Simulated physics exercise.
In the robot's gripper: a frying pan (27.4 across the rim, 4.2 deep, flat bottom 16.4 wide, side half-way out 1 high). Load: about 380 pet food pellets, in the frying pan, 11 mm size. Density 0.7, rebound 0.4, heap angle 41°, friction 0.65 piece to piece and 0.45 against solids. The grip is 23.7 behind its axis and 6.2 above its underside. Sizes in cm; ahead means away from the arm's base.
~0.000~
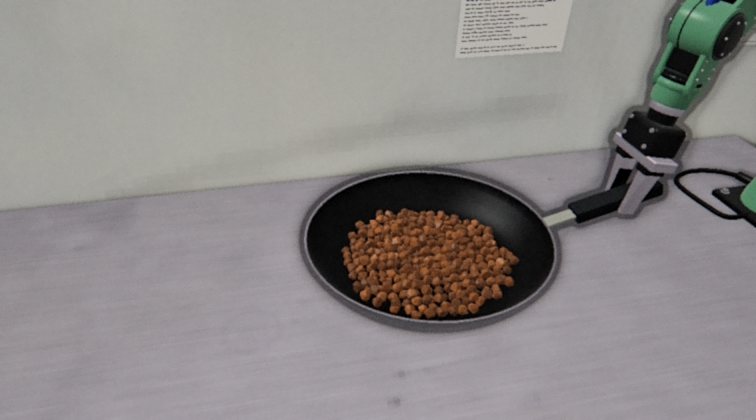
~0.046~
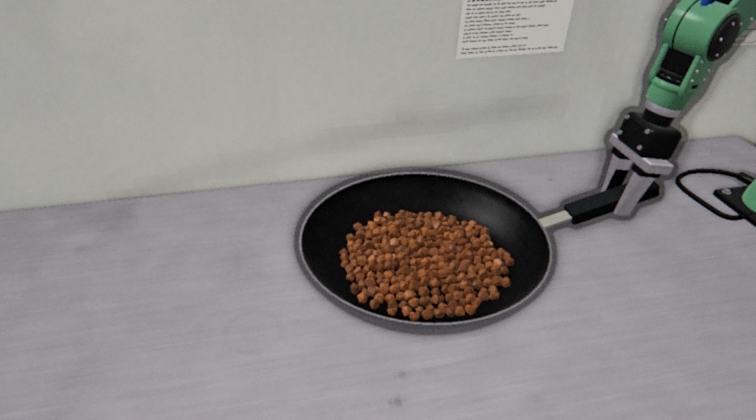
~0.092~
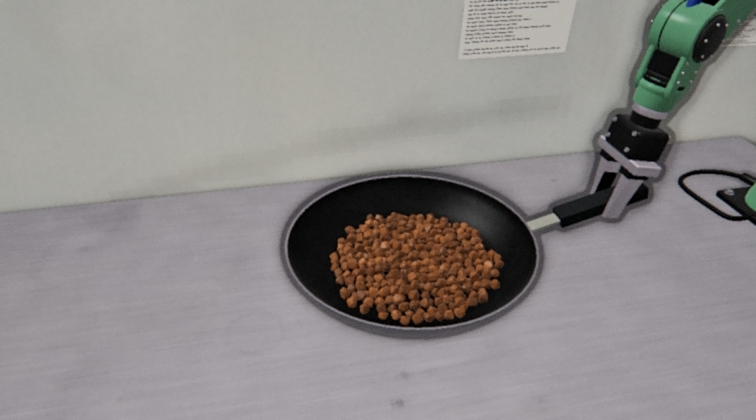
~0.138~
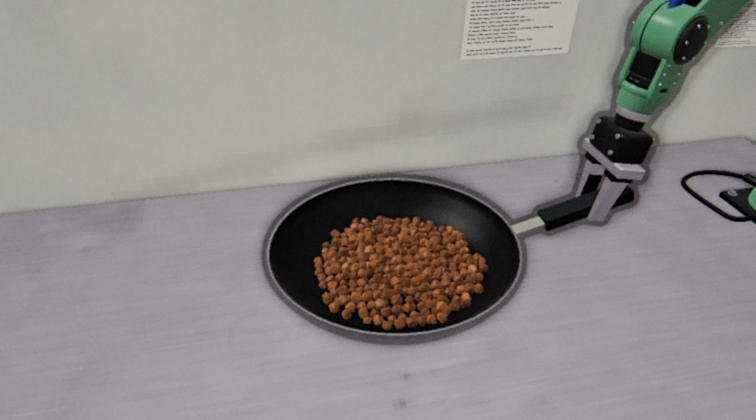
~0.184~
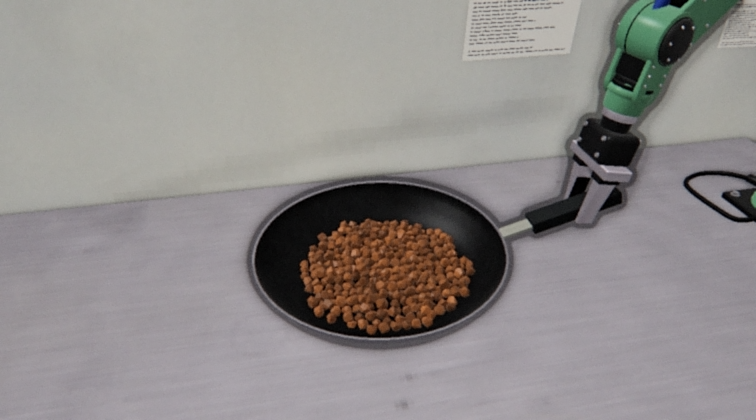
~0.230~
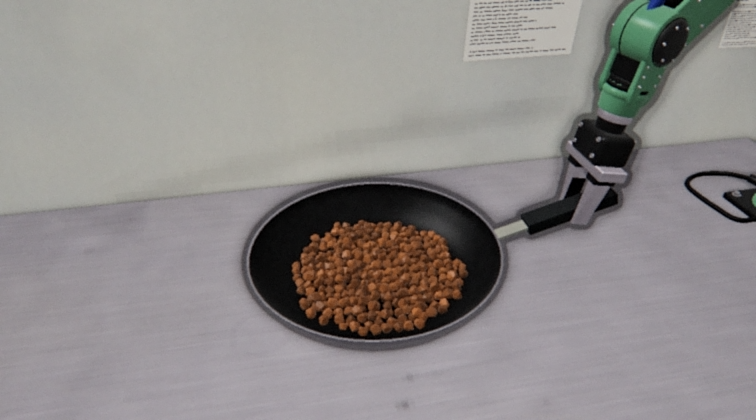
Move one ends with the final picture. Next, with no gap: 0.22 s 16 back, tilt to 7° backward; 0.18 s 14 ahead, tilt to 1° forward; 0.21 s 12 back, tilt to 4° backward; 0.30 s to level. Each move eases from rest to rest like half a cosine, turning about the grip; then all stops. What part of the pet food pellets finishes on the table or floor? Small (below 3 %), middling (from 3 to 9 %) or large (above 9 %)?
Answer: Middling; from 3 to 9 % of the pet food pellets finish on the table or floor.
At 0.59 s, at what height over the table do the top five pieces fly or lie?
About 21 cm.
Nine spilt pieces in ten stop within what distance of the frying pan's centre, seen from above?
Some 40 cm.
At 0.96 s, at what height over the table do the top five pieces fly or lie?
About 15 cm.
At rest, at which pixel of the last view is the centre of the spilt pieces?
Around (596, 307).
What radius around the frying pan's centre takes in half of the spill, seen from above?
Some 16 cm.
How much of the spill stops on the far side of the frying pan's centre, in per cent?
Some 0 per cent.
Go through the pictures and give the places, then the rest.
The first picture shows frying pan middle at (428, 250), level; upper third of the load around (426, 251), from x 345 to 515, top at y 215; 377 in the frying pan.
The second picture shows frying pan middle at (423, 251), level; upper third of the load around (423, 252), from x 345 to 510, top at y 215.
The third picture shows frying pan middle at (410, 255), level; upper third of the load around (416, 254), from x 335 to 500, top at y 215.
The fourth picture shows frying pan middle at (394, 259), level; upper third of the load around (404, 258), from x 320 to 485, top at y 220.
The fifth picture shows frying pan middle at (380, 263), level; upper third of the load around (393, 261), from x 305 to 470, top at y 225.
The sixth picture shows frying pan middle at (375, 264), level; upper third of the load around (386, 262), from x 295 to 465, top at y 225; 377 in the frying pan.
By 0.59 s, level, highest piece 22 above the table; 267 in the frying pan, 110 in flight or on a rim.
By 0.96 s, tilted 3° backward, highest piece 15 above the table; 355 in the frying pan, 21 on the table or floor, 1 in flight or on a rim.
By 1.34 s, level, highest piece 14 above the table; 355 in the frying pan, 22 on the table or floor.
By 2.39 s, level, highest piece 14 above the table; 355 in the frying pan, 22 on the table or floor.
Final count, 355 in the frying pan, 22 on the table or floor. That is 6 % on the table or floor.
